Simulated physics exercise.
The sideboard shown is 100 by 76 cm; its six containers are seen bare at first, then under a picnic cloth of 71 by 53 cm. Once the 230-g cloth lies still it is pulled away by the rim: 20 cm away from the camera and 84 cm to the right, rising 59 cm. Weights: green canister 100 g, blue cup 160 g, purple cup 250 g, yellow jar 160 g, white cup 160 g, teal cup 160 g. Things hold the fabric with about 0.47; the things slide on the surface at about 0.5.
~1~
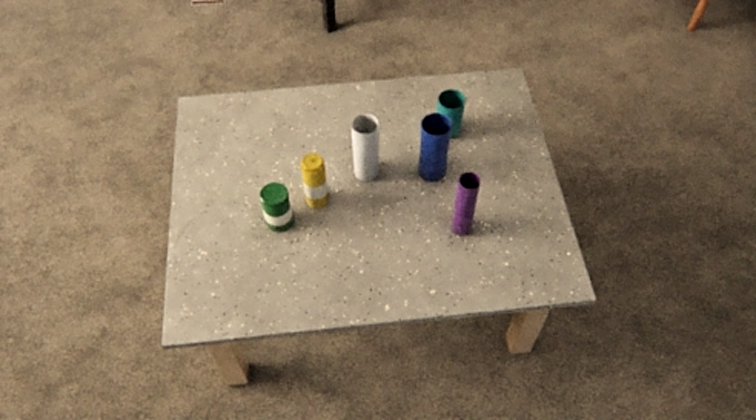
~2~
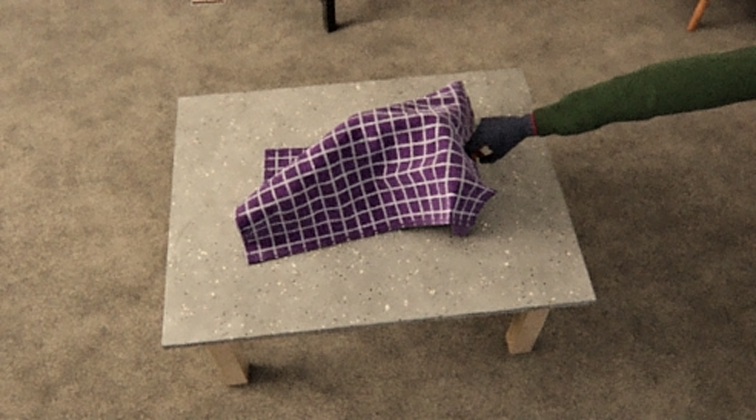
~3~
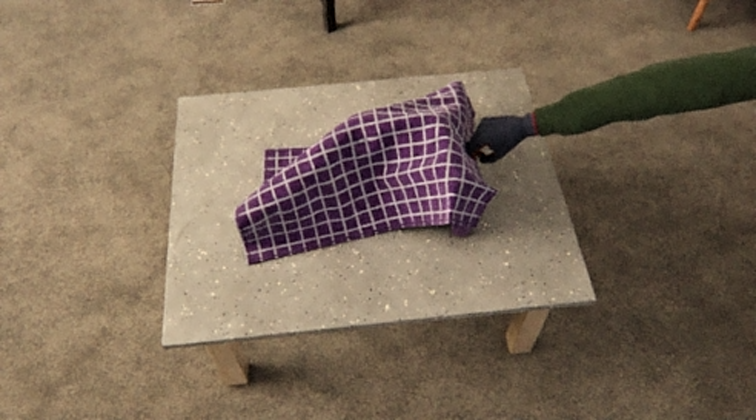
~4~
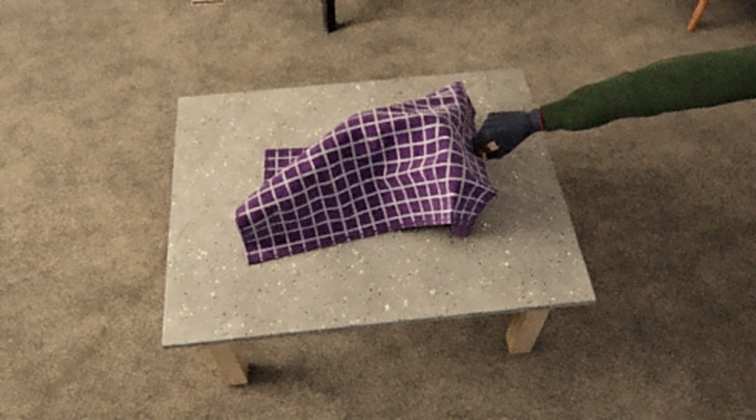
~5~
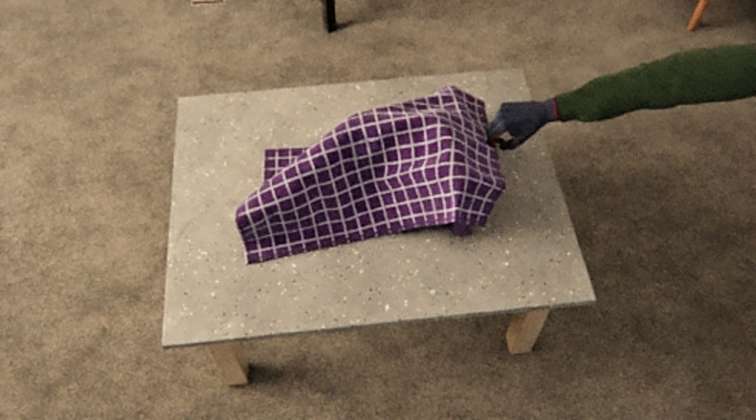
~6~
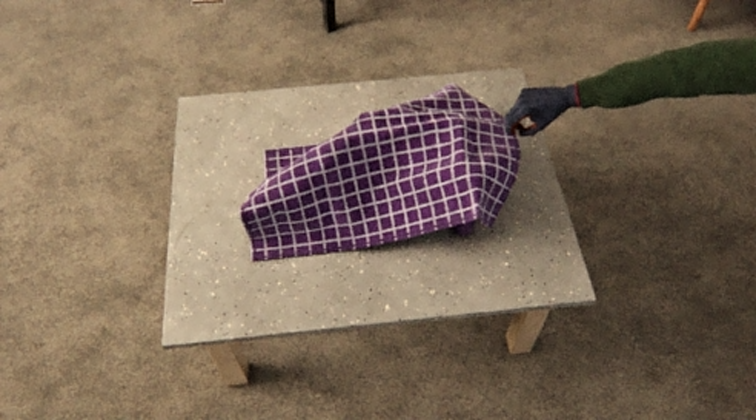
Gloved hand gripping the edge of a purple checked cloth draped over containers on a speckled table, drawing it slightly rightward.
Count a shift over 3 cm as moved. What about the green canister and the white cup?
The green canister stays put, the white cup leaves its place.
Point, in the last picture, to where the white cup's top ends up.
At about (441, 152).
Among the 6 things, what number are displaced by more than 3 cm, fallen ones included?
4 of them.
Next, middle of the picnic cloth at (475, 136); white cup on its side, 13 cm off its start, purple cup on its side, 13 cm off its start, yellow jar on its side, 11 cm off its start.
Then, middle of the picnic cloth at (596, 79); white cup on its side, 18 cm off its start, purple cup on its side, 17 cm off its start, blue cup on its side, 15 cm off its start.
After that, middle of the picnic cloth at (754, 45); white cup on its side, 20 cm off its start at (441, 152), purple cup on its side, 23 cm off its start at (555, 239), blue cup on its side, 17 cm off its start at (492, 142).
Later, middle of the picnic cloth at a place out of view; white cup on its side, 20 cm off its start, purple cup over the edge, blue cup on its side, 17 cm off its start.
At the end, middle of the picnic cloth at a place out of view; white cup on its side, 20 cm off its start at (441, 152), green canister 0 cm off its start at (274, 194), purple cup over the edge, blue cup on its side, 17 cm off its start at (492, 142).
